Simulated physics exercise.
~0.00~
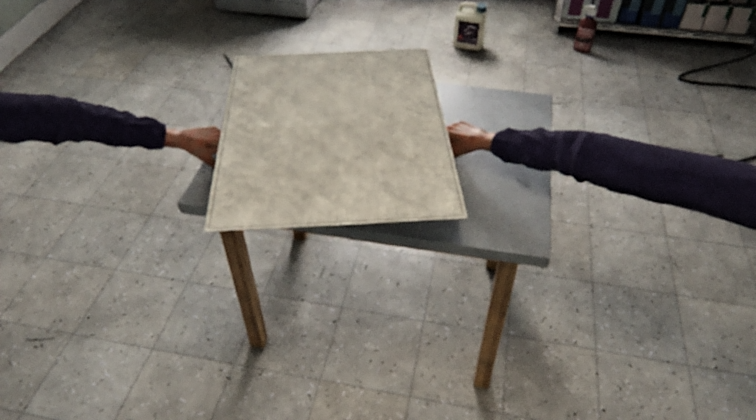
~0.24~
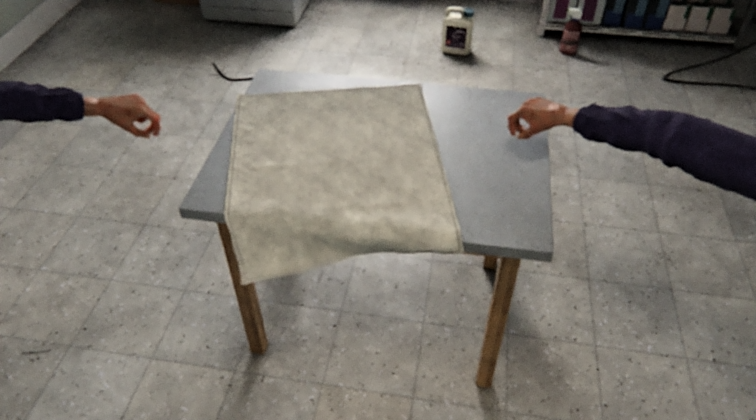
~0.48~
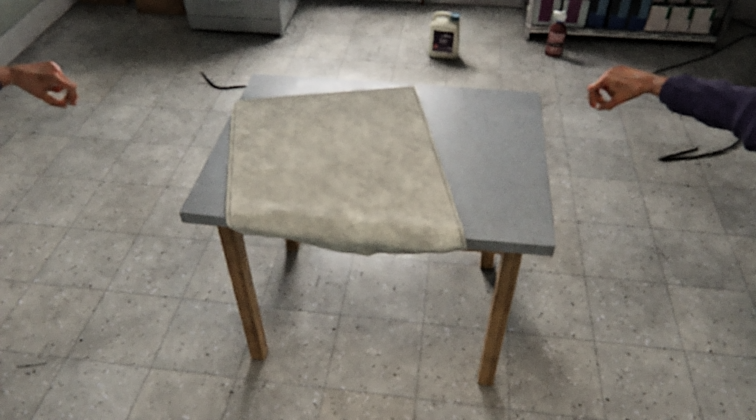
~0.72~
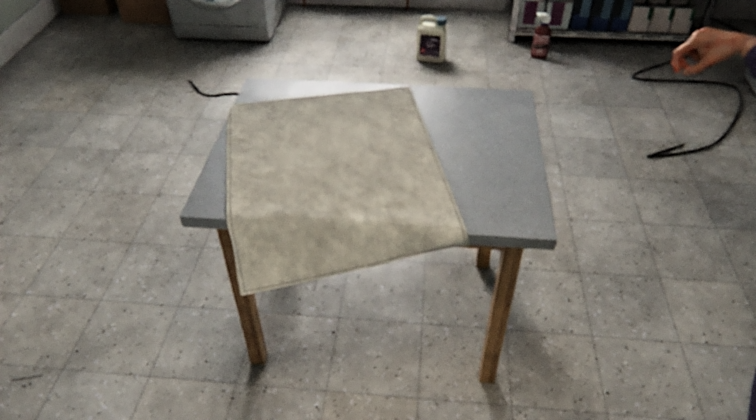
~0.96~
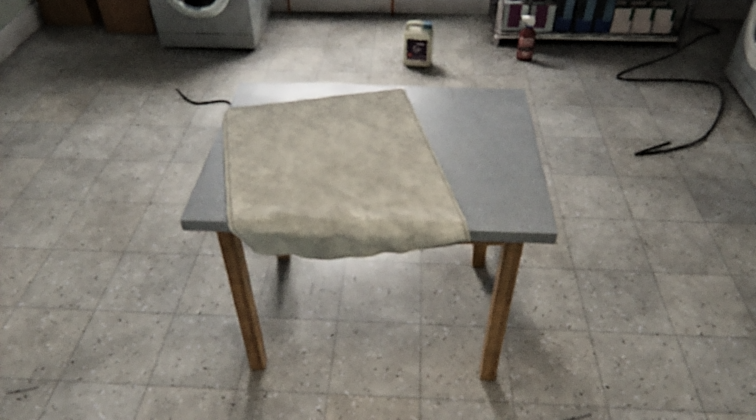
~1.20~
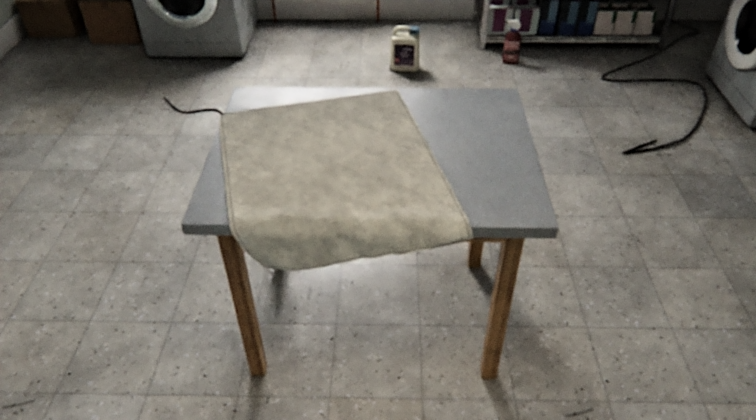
In a laundry room, two hands release a beige cloth that settles overhanging a table's front edge.
